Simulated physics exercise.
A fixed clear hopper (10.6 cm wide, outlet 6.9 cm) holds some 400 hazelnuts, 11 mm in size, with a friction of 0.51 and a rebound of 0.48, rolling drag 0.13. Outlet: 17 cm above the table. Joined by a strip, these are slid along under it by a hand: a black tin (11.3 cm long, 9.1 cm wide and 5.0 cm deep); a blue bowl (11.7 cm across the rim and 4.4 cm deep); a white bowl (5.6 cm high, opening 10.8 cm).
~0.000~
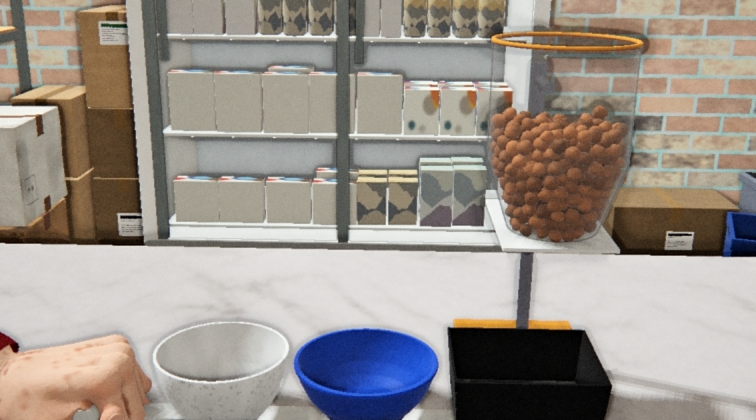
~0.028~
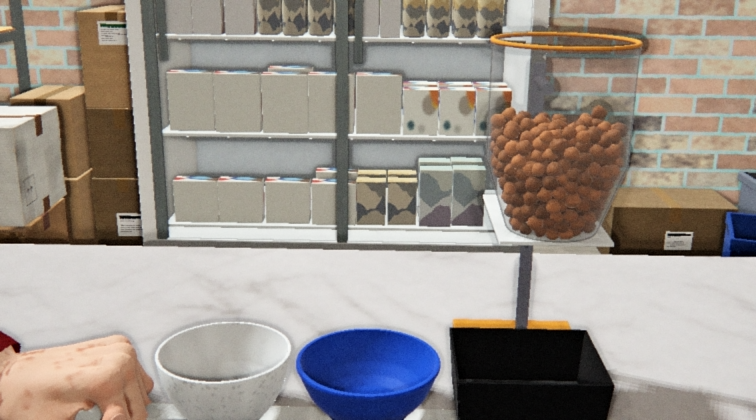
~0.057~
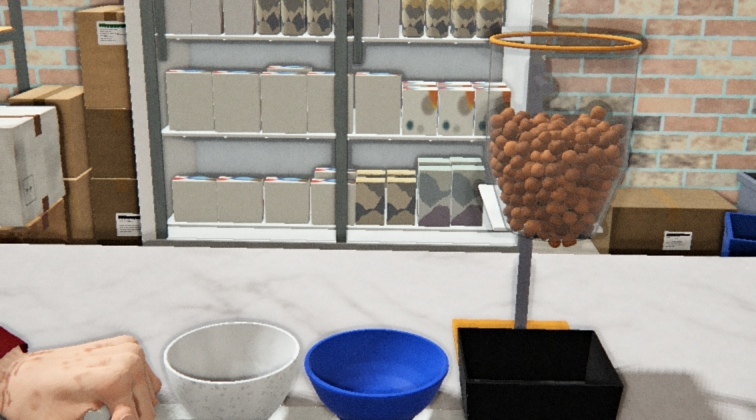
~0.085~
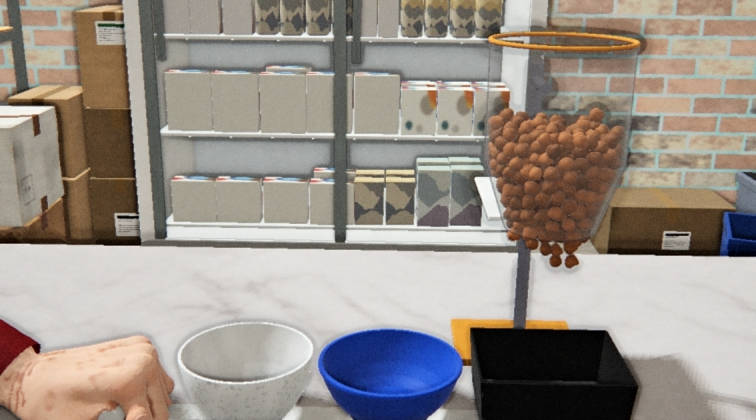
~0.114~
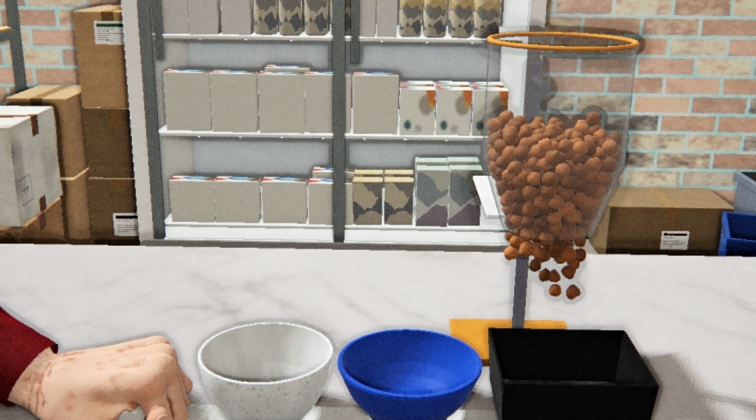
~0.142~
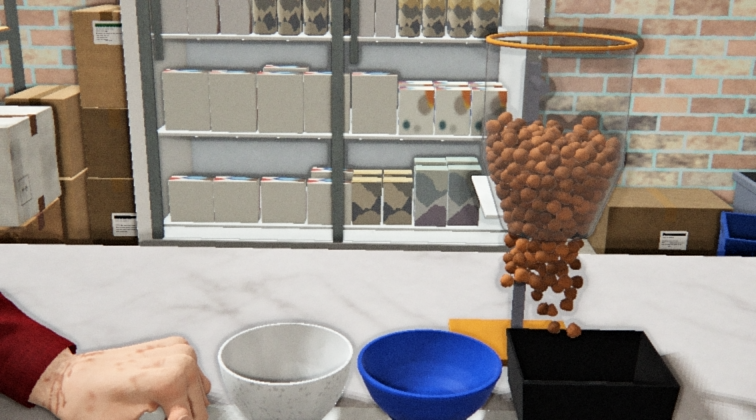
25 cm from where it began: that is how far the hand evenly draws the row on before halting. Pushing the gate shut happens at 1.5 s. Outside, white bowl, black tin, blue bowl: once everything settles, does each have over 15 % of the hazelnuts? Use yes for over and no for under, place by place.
Outside everything: No; white bowl: Yes; black tin: No; blue bowl: Yes.
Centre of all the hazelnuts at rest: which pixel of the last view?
(621, 388) or so.
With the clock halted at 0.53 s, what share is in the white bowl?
40 per cent.
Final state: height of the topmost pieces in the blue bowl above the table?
I'd say close to 5.0 cm.
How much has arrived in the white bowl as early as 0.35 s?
0 %.
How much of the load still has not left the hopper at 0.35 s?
Around 30 percent of the load, give or take.
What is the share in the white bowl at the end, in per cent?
45 %, about.
After 0.35 s, blue bowl 45 %, hopper 30 %, in the air 20 %; middle of all pieces on or above the table near (559, 305).
After 0.53 s, outside 5 %, white bowl 40 %, blue bowl 50 %; middle of all pieces on or above the table near (605, 383).
After 0.69 s, outside 5 %, white bowl 45 %, blue bowl 50 %; middle of all pieces on or above the table near (605, 389).
After 0.85 s, outside 5 %, white bowl 45 %, blue bowl 50 %; middle of all pieces on or above the table near (606, 389).
In the end, at 2.1 s, outside 5 %, white bowl 45 %, blue bowl 50 %, hopper 0 %, black tin 0 %.
